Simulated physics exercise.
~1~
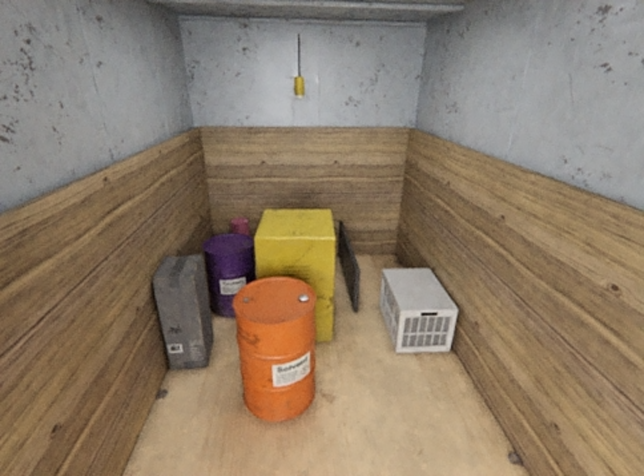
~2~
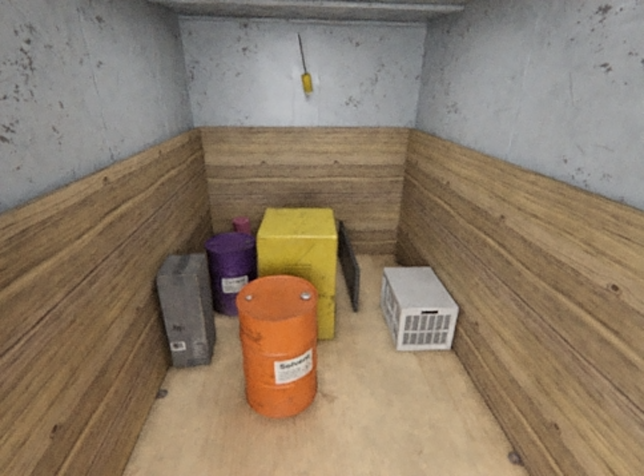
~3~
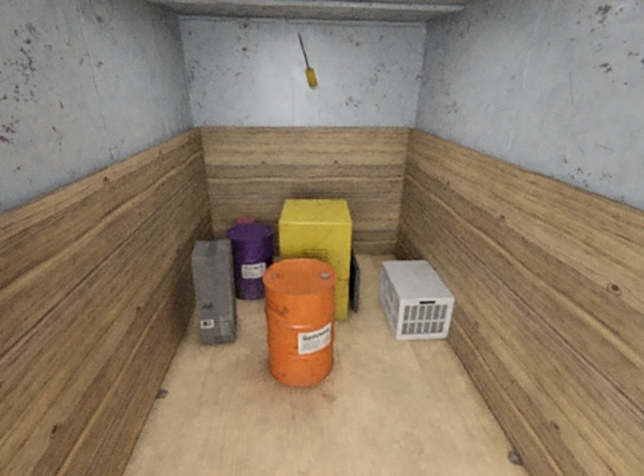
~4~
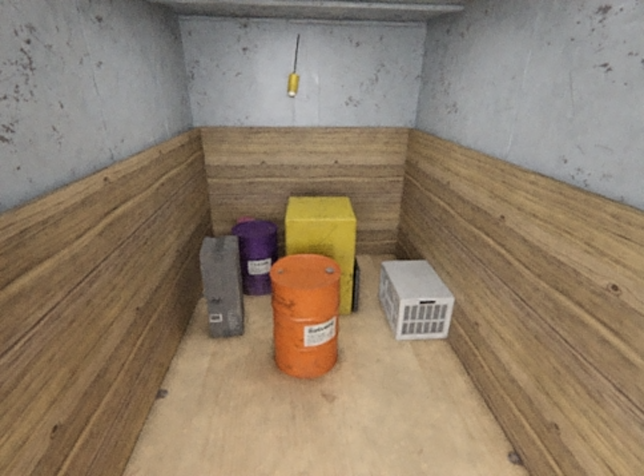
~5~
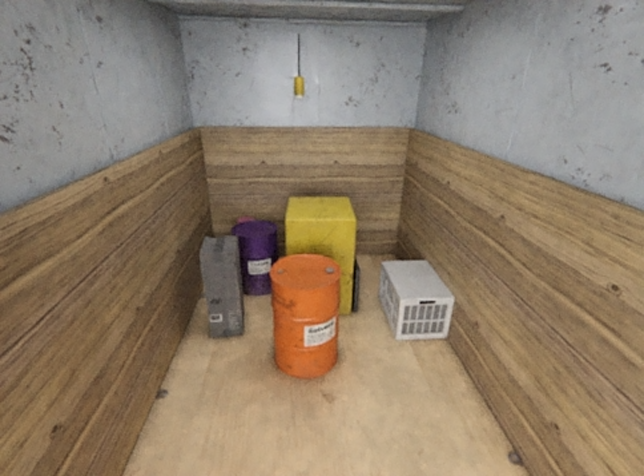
The yellow box, two drums and grey box slide back and right, staying upright.
